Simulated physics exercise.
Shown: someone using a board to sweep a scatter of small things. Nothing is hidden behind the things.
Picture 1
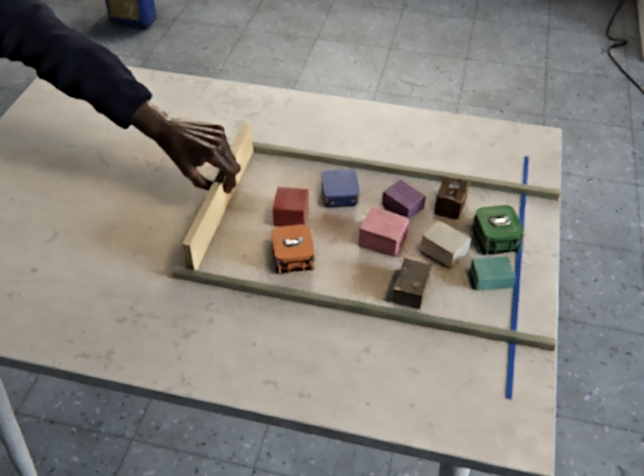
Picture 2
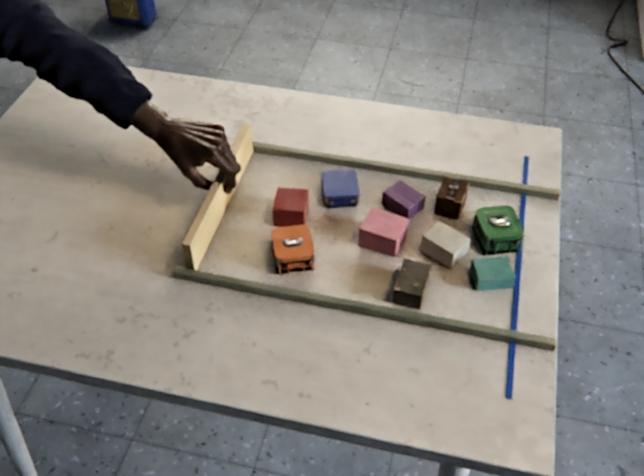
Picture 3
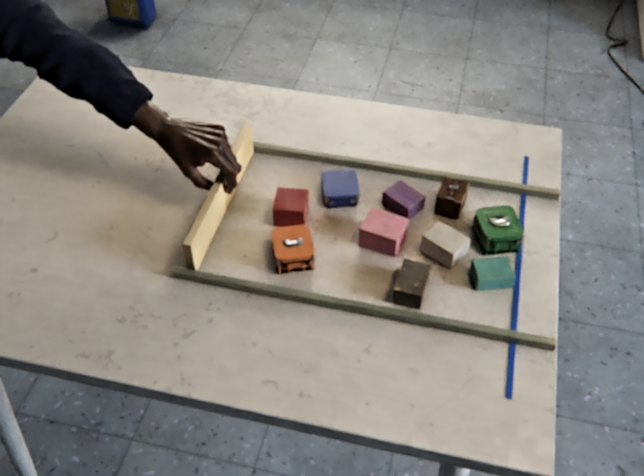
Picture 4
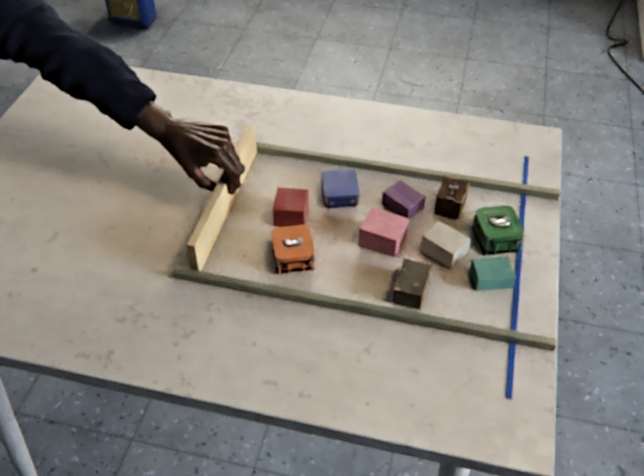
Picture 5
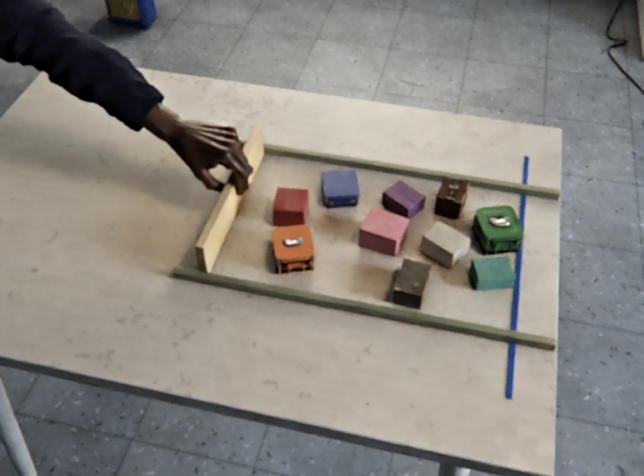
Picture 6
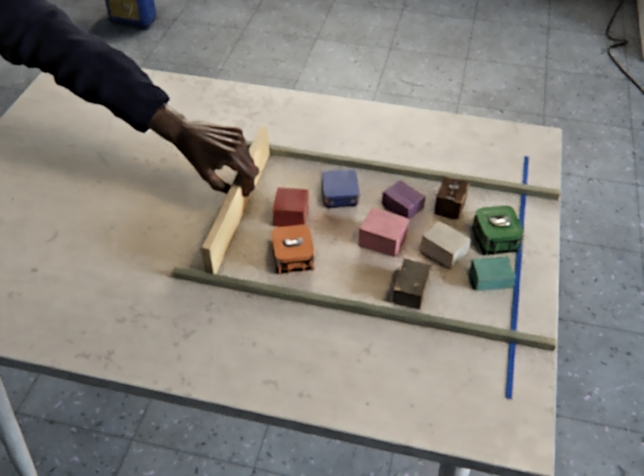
On a table, a hand slides a wooden board slightly right toward scattered small colourful blocks.
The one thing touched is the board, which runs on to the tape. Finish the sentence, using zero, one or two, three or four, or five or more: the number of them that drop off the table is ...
The number that drop off the table is five or more.
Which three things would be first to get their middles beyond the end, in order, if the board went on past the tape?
Order, earliest first: White block, green case, brown box.
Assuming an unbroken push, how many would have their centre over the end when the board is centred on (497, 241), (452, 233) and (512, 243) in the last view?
Respectively 4, 0 and 7.
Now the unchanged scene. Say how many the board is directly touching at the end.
That comes to 3.
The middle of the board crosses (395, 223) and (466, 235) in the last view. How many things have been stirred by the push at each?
The number moved is 10 and then 10.
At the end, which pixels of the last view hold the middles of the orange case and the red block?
Final positions: Near (538, 299); near (538, 251).
A little later, none off yet; green case at rest near (498, 230); turquoise block at rest near (492, 273); white block at rest near (446, 245).
When it is over, the number that fall off is five or more; down, pink block, purple block, black block, brown box, white block, turquoise block and green case.
